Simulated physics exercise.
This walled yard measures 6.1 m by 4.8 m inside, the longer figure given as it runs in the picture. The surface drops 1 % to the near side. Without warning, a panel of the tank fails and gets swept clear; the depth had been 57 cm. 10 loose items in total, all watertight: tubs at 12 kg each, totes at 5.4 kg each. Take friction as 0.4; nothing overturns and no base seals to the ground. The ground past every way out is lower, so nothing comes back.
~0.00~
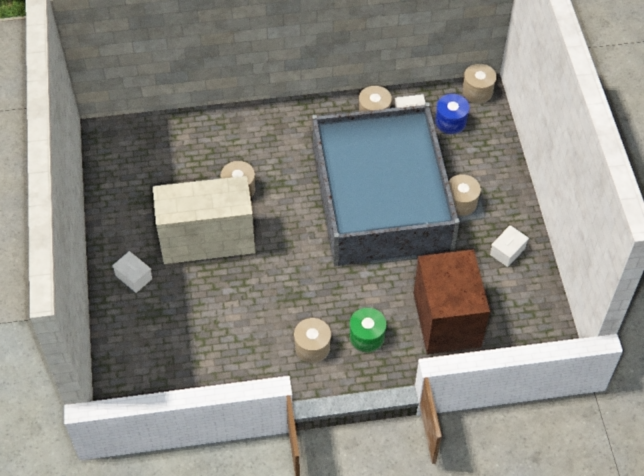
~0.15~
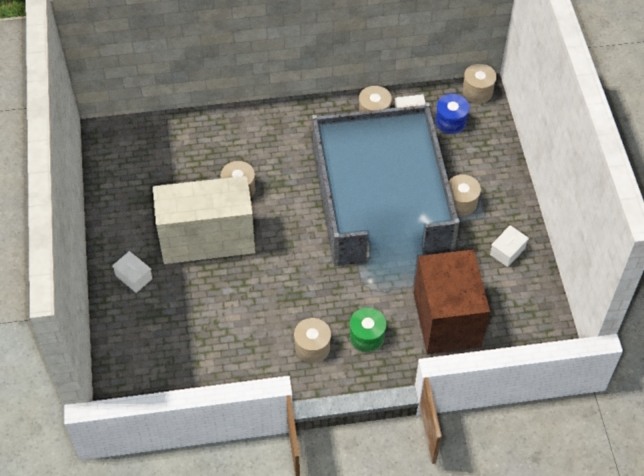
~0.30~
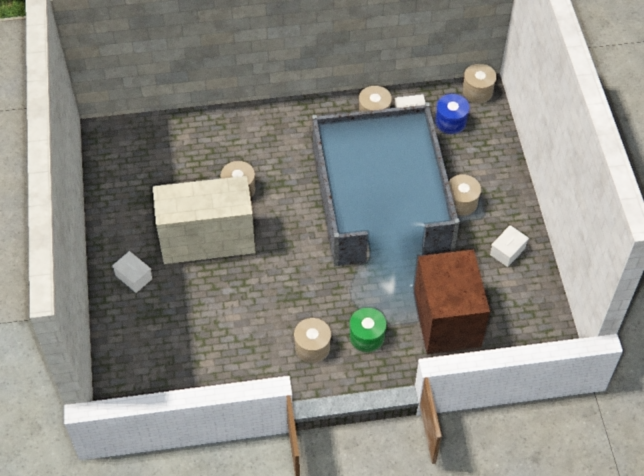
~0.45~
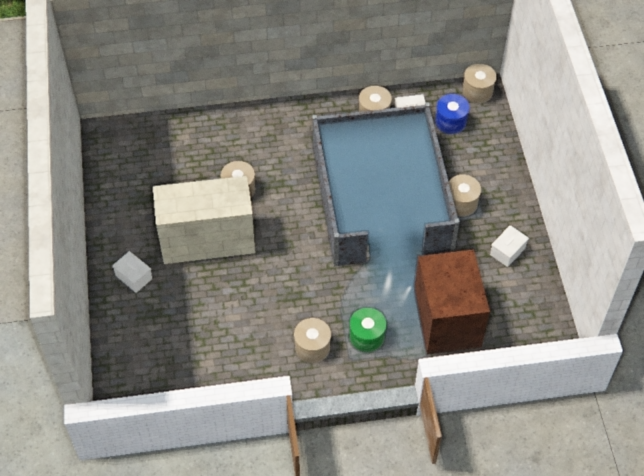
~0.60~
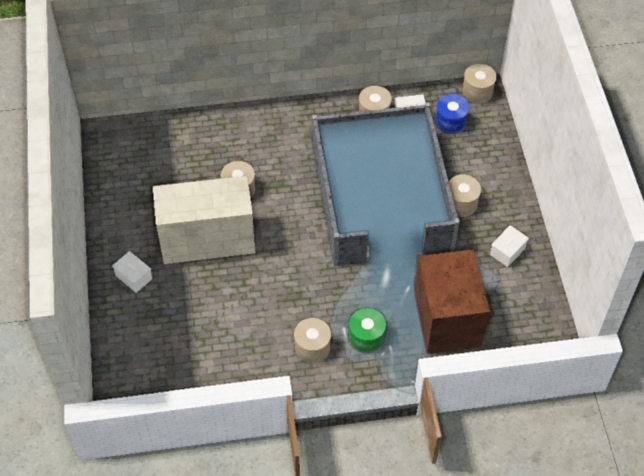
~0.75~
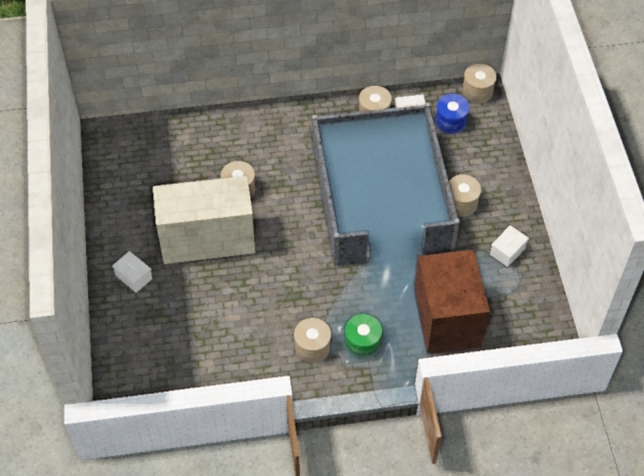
A water-filled tank with dark stone sides stands right of centre in a walled, cobbled yard, seen from high above by a still camera. A pale block and grey cube sit left, a rust-brown block at lower right, a blue tub behind, and tan and green tubs around. The tank's near panel vanishes, water spreads toward the open gate, and the green tub shifts slightly while the rest stay put.
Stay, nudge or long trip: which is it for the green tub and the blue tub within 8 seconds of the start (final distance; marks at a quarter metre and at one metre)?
Observation: Green tub moves a great deal, blue tub scarcely moves.
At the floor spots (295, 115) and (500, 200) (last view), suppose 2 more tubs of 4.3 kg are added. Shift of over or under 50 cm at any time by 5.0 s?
Lab note - in order: Below threshold / above threshold.
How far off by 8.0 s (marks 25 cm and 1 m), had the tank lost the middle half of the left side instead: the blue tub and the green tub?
Well, the blue tub basically stays there and the green tub scoots over a bit.
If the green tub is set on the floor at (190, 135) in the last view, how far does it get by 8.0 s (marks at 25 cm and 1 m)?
Put there, it remains roughly in place.
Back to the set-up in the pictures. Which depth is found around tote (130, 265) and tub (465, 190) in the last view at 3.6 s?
Roughly 0 and 1 cm.
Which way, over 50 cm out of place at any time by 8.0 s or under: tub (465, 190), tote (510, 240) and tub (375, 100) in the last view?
In sequence - stayed below the line; crossed the line; stayed below the line.
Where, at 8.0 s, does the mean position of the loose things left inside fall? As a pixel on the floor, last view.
Close to pixel (360, 181).
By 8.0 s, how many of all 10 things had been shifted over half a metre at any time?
3.
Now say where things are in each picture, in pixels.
The green tub at (368, 323), on the bottom; the blue tub at (453, 106), on the bottom; 2.8 m2 under water; 0 of 10 have shifted, in the first picture.
The green tub at (368, 323) rests on the ground; the blue tub at (453, 106), on the bottom; water covers 3.2 m2; 0 of 10 have shifted, in the second picture.
The green tub at (368, 323), on the bottom; the blue tub at (453, 106), on the bottom; water covers 3.7 m2; 0 of 10 have shifted, in the third picture.
The green tub at (368, 323), on the bottom; the blue tub at (453, 106), on the bottom; 4.1 m2 under water; 0 of 10 have shifted, in the fourth picture.
The green tub at (368, 324), on the bottom; the blue tub at (453, 106), on the bottom; 4.7 m2 under water; 0 of 10 have shifted, in the fifth picture.
The green tub at (364, 330) rests on the ground, 11 cm from its start; the blue tub at (453, 106), on the bottom; water covers 5.4 m2; 1 of 10 have shifted, in the sixth picture.
After 1.6 s the green tub has gone out; the blue tub is near (453, 106), 0.0 m from its start, aground; 1 of 10 are out; 0 afloat.
After 3.6 s the green tub has gone out; the blue tub is near (453, 106), 0.0 m from its start, aground; 1 of 10 are out; 0 afloat.
After 5.6 s the green tub has gone out; the blue tub is near (453, 106), 0.0 m from its start, aground; 1 of 10 are out; 1 afloat.
After 8.0 s the green tub has gone out; the blue tub is near (447, 106), 0.1 m from its start, aground; 1 of 10 are out; 1 afloat.
